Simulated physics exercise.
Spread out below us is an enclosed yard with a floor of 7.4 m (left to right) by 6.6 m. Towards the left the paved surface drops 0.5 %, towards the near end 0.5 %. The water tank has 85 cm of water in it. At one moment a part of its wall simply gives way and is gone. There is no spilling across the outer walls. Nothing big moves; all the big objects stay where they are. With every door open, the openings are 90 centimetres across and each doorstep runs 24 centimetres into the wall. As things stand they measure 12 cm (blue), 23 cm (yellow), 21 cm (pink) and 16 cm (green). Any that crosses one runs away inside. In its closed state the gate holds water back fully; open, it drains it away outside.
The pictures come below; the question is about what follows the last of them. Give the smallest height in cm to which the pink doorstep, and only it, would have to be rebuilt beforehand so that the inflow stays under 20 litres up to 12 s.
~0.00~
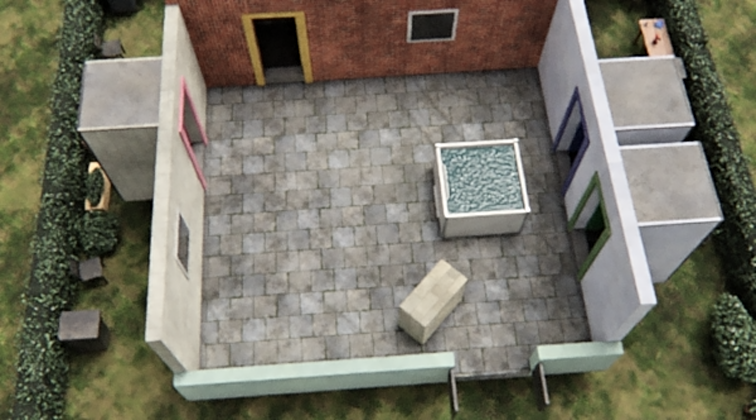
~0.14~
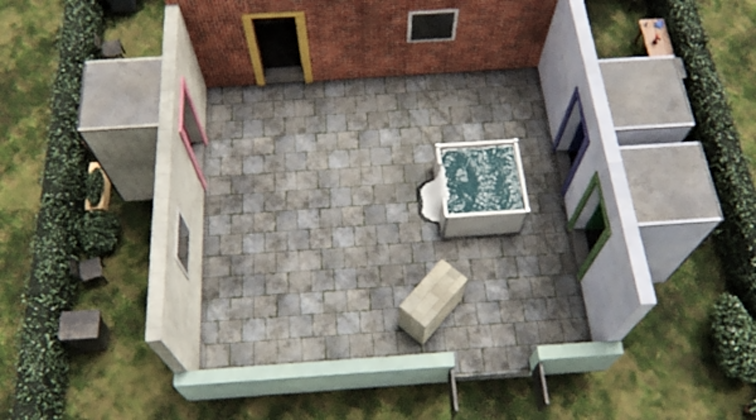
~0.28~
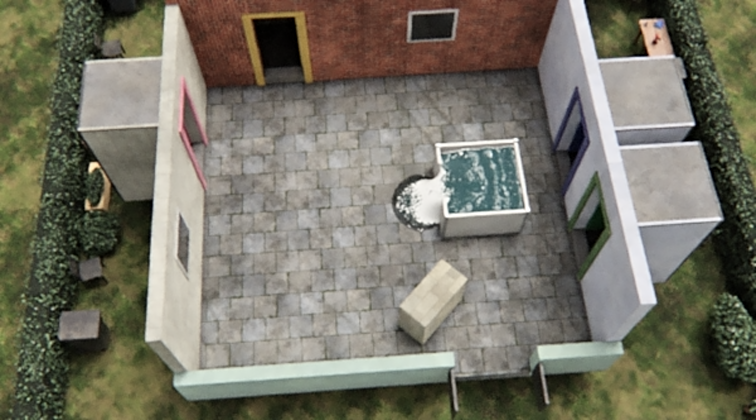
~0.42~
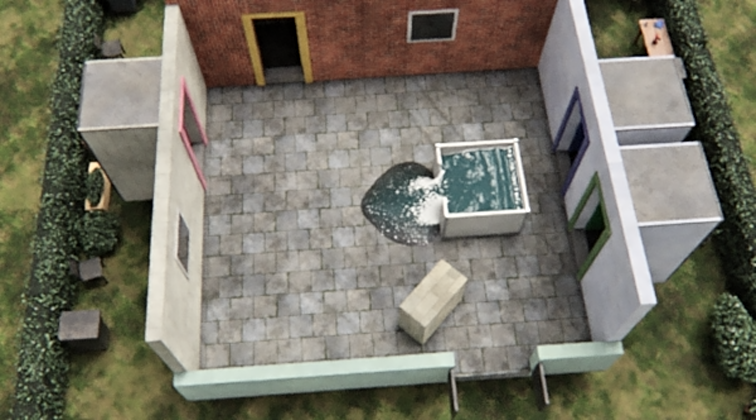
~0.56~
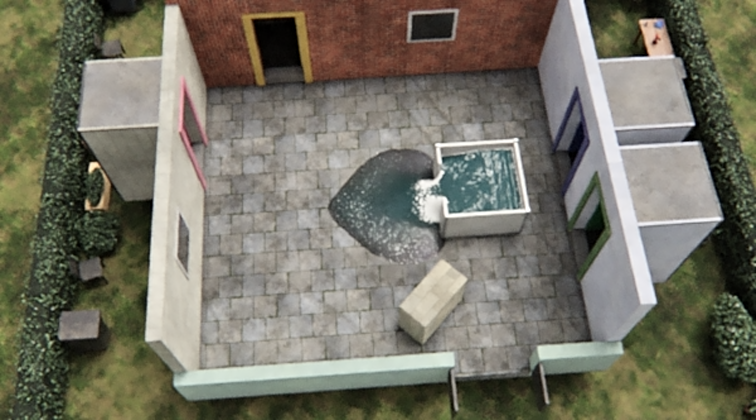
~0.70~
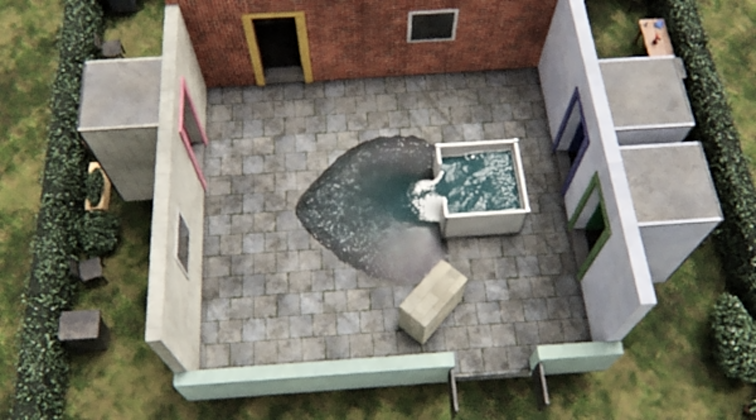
Roughly 12 cm.
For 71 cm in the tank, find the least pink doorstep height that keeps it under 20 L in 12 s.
You'd need a step of close to 9.0 cm.
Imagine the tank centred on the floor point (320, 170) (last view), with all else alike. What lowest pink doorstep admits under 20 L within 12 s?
That setup calls for roughly 36 cm.
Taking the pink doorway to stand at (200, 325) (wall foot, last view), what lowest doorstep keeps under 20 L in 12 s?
Something near 10.0 cm.
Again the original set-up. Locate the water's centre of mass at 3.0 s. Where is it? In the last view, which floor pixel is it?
The water is centred near (347, 212).
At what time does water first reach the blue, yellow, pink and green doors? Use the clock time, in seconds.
Times: Blue 11.5 s, yellow 2.0 s, pink 1.6 s, green 11.5 s.
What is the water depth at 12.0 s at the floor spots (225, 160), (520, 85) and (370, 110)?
Respectively 4 cm, 2 cm and 4 cm.
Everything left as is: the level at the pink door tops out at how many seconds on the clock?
Near 2.0 s.
After 1.4 s water covers 40 % of the floor, deepest (36 cm) near (433, 200); it has not reached the pink door.
After 3.0 s water covers 55 % of the floor, deepest (26 cm) near (200, 373); 13 cm at the pink door, 0 litres in over its 21 cm doorstep.
After 12.0 s water covers 95 % of the floor, deepest (8 cm) near (199, 383); 4 cm at the pink door, 0 litres in over its 21 cm doorstep.
At the pink door as built, the water arrived by 1.6 s and peaked near 19 cm at 2.0 s.
Run again over the same 12 s with other heights there, 37 litres in over 10 cm, 11 litres over 13.5 cm. The limit of 20 litres is kept from about 12 cm up.
